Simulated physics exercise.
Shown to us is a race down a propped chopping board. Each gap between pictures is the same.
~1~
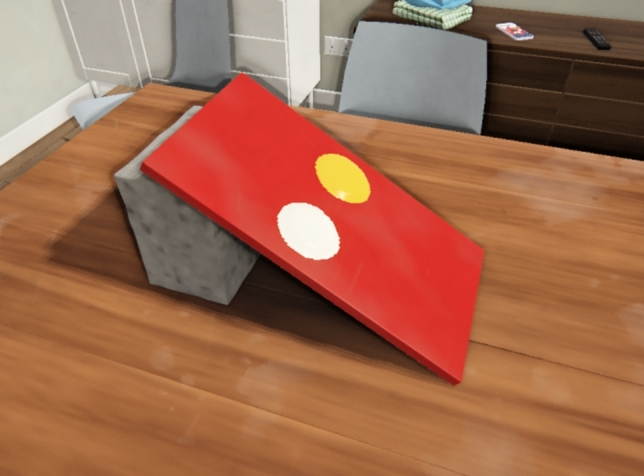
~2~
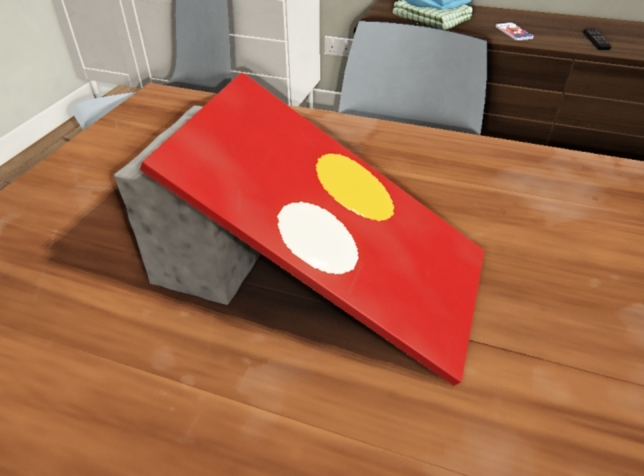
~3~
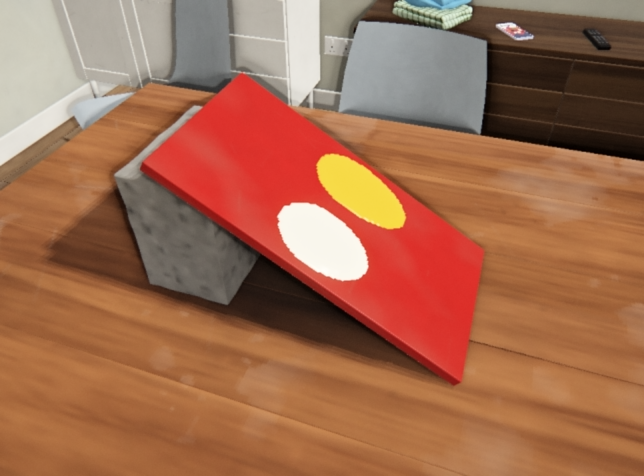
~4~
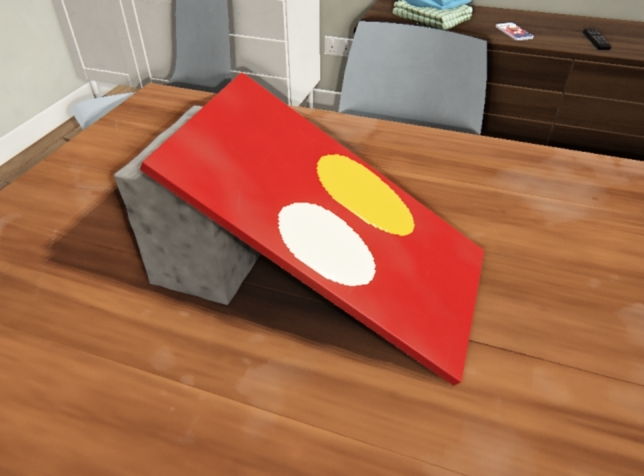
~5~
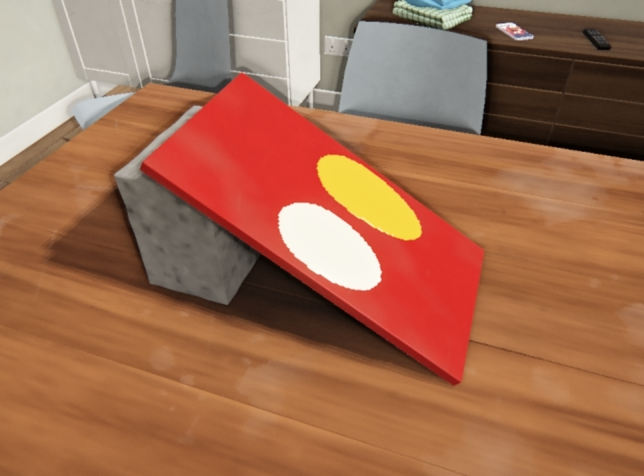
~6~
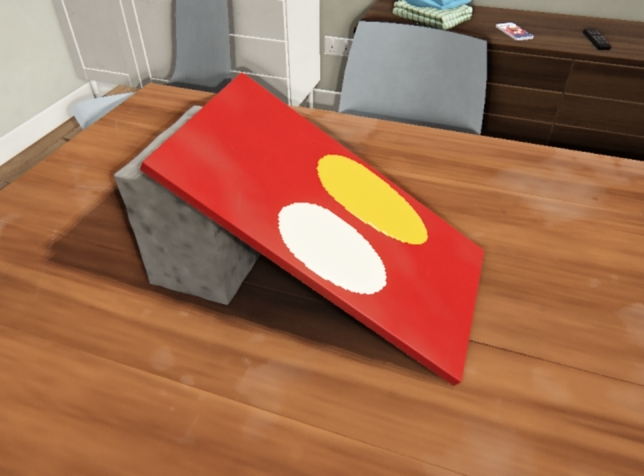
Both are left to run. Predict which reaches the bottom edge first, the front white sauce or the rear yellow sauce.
Rear.
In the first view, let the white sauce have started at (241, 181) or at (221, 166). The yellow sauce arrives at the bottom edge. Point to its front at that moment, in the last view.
(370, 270); (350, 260).
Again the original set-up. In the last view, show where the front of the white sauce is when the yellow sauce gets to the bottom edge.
About (427, 312) in pixels.
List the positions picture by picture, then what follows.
The first frame shows tip of the white sauce half way down; tip of the yellow sauce (363, 190) half way down.
The second frame shows tip of the white sauce (349, 257) half way down; tip of the yellow sauce three quarters of the way down.
The third frame shows tip of the white sauce half way down; tip of the yellow sauce (397, 215) three quarters of the way down.
The fourth frame shows tip of the white sauce (367, 270) three quarters of the way down; tip of the yellow sauce three quarters of the way down.
The fifth frame shows tip of the white sauce three quarters of the way down; tip of the yellow sauce (412, 226) three quarters of the way down.
The sixth frame shows tip of the white sauce (377, 277) three quarters of the way down; tip of the yellow sauce three quarters of the way down.
Shortly, the white sauce is three quarters of the way down; the yellow sauce is close to the edge.
At the finish, the white sauce is three quarters of the way down; the yellow sauce is at the low edge.
